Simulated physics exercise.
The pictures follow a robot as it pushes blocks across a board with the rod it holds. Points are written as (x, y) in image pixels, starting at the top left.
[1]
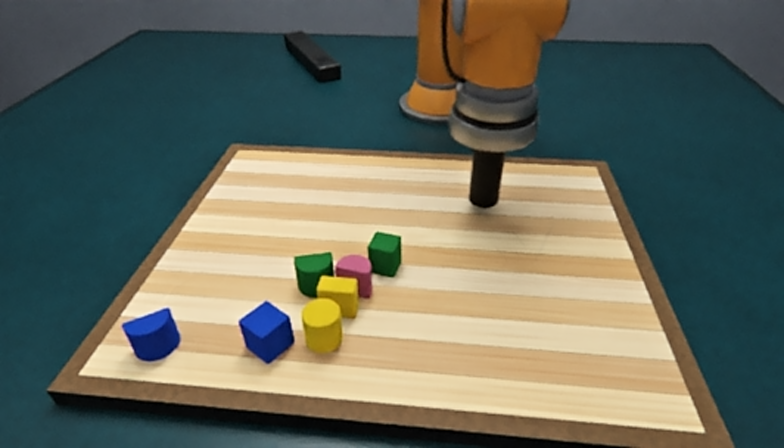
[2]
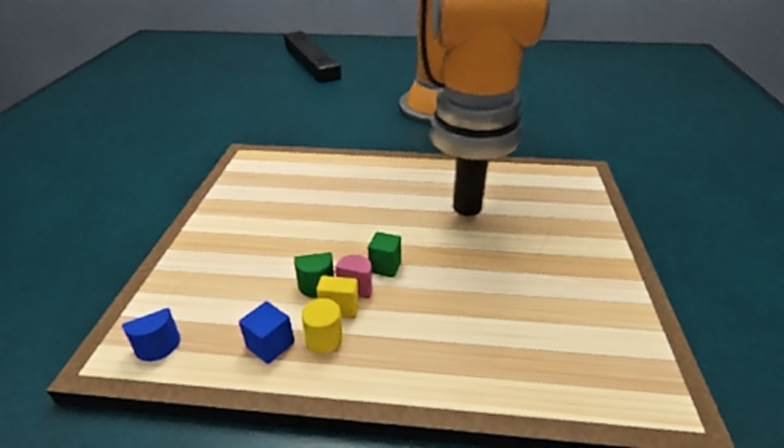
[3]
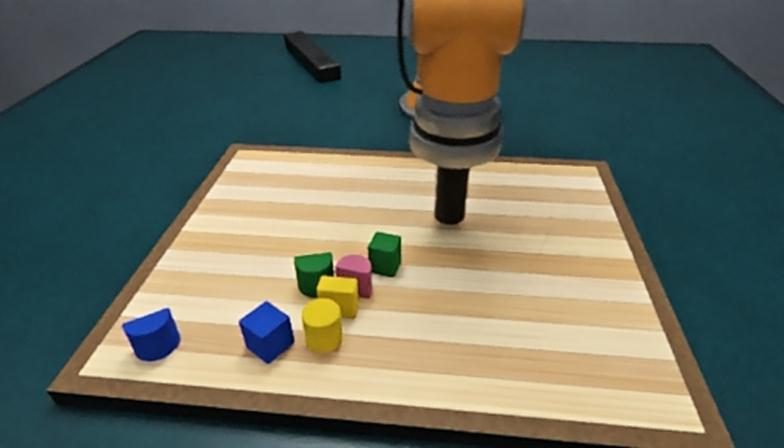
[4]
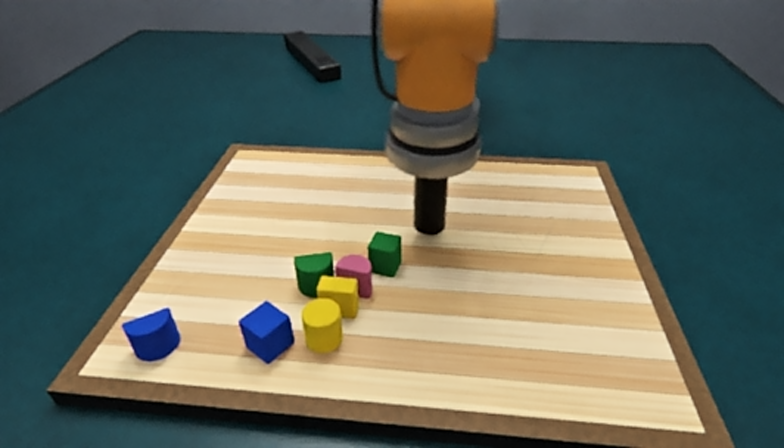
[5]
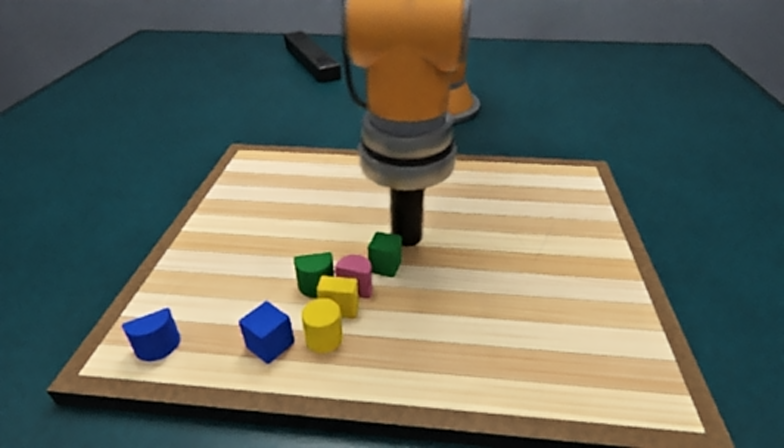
On a striped wooden board, an orange robot arm moved its black rod left and toward the viewer until it was close beside the green cube, while all the colored blocks stayed still.
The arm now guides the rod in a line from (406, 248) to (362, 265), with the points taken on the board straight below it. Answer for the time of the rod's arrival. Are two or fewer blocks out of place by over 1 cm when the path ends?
My answer is no.
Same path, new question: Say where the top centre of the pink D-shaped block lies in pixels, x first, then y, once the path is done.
I'd expect the centre of its top face to be at (336, 279).
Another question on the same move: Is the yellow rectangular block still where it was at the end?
In short: No.
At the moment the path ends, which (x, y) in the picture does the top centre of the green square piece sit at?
Located at (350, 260).
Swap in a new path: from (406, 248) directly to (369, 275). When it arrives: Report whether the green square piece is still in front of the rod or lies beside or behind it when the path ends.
That block remains ahead.
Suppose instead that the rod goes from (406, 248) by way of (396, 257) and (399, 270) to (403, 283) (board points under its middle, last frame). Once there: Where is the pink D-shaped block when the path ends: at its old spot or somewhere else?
It gets displaced.
What follows on the original path. Halfway along, rod (384, 245); pink D-shaped block (352, 266); green square piece (371, 250).
At the end, rod (361, 253); yellow cylinder (319, 316); yellow rectangular block (329, 294); pink D-shaped block (336, 279), turned 20° anticlockwise; green square piece (350, 260).
